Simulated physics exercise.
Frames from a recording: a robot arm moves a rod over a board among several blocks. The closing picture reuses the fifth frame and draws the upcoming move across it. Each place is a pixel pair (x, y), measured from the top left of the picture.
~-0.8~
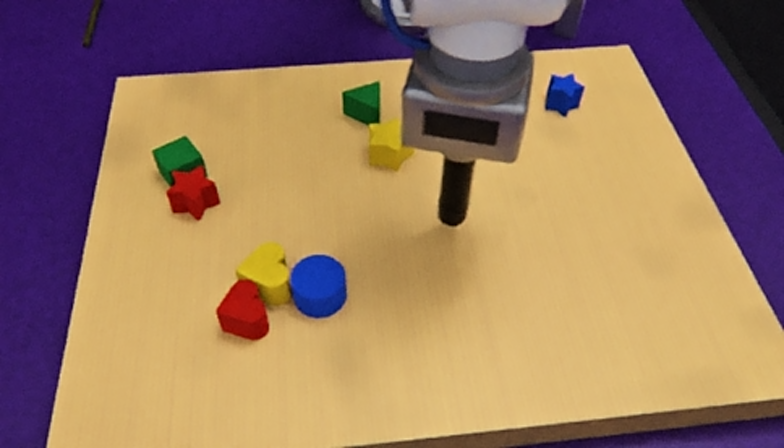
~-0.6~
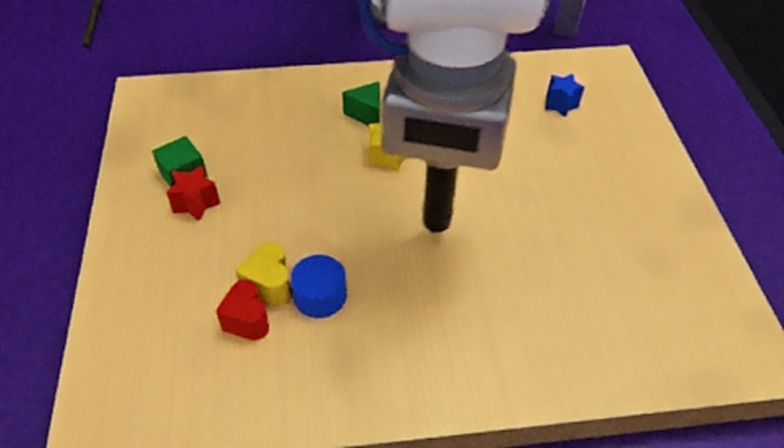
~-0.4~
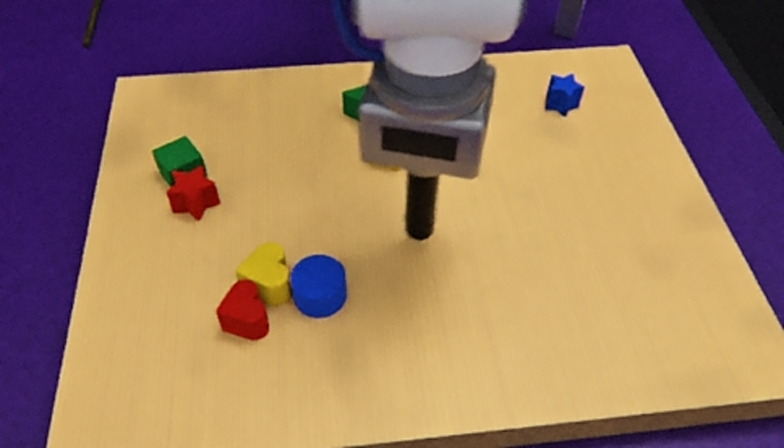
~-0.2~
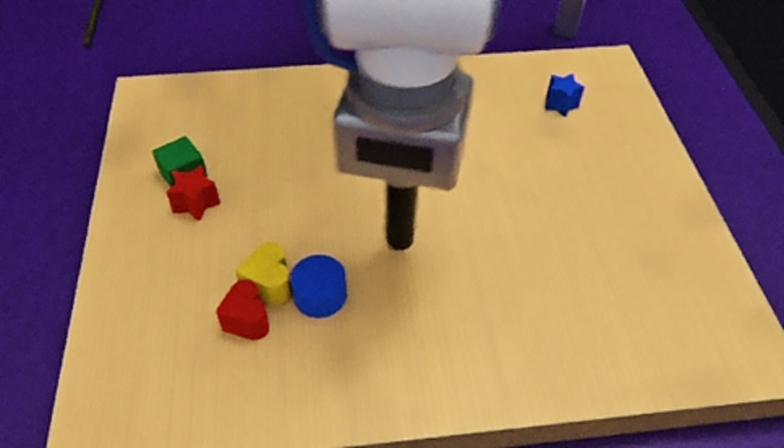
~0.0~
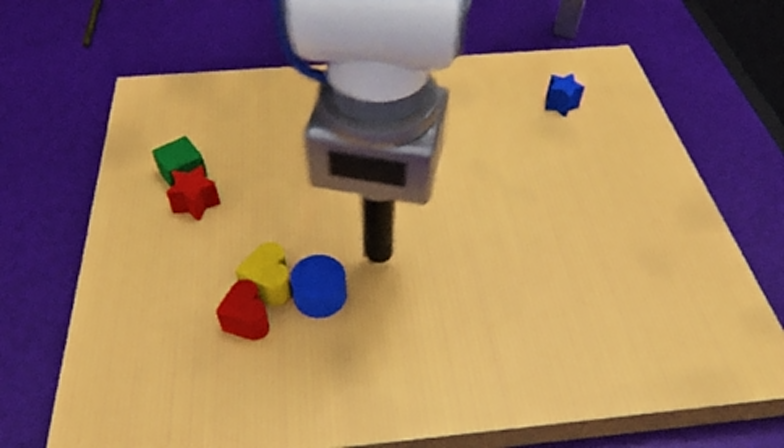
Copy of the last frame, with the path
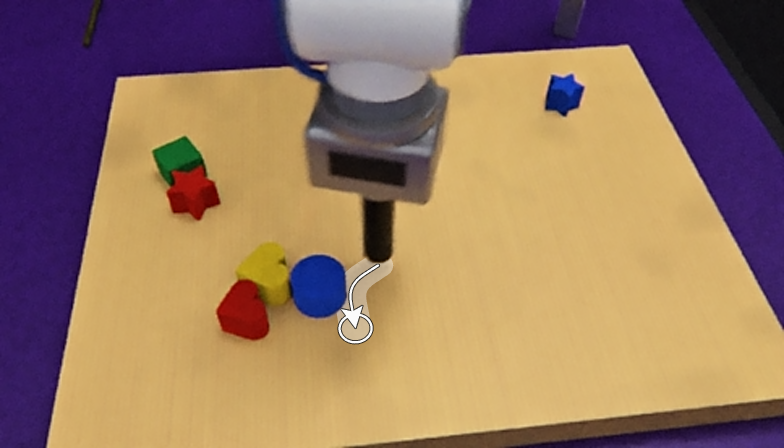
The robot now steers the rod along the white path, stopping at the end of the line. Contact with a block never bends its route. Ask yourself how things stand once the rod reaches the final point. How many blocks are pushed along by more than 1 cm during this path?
Number moved: 1.
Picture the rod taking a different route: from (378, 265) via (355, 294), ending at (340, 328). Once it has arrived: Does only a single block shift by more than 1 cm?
Final answer: Yes.
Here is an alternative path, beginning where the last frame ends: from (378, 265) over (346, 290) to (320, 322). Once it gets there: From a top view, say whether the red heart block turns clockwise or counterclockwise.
From above, counter-clockwise.
The line goes from (378, 265) via (357, 280) and (351, 303), ending at (356, 328).
On the path given first. Halfway along, rod (350, 280); yellow heart block (262, 265); blue cylinder (308, 285).
At the end, rod (355, 316); yellow heart block (262, 265); blue cylinder (306, 289).
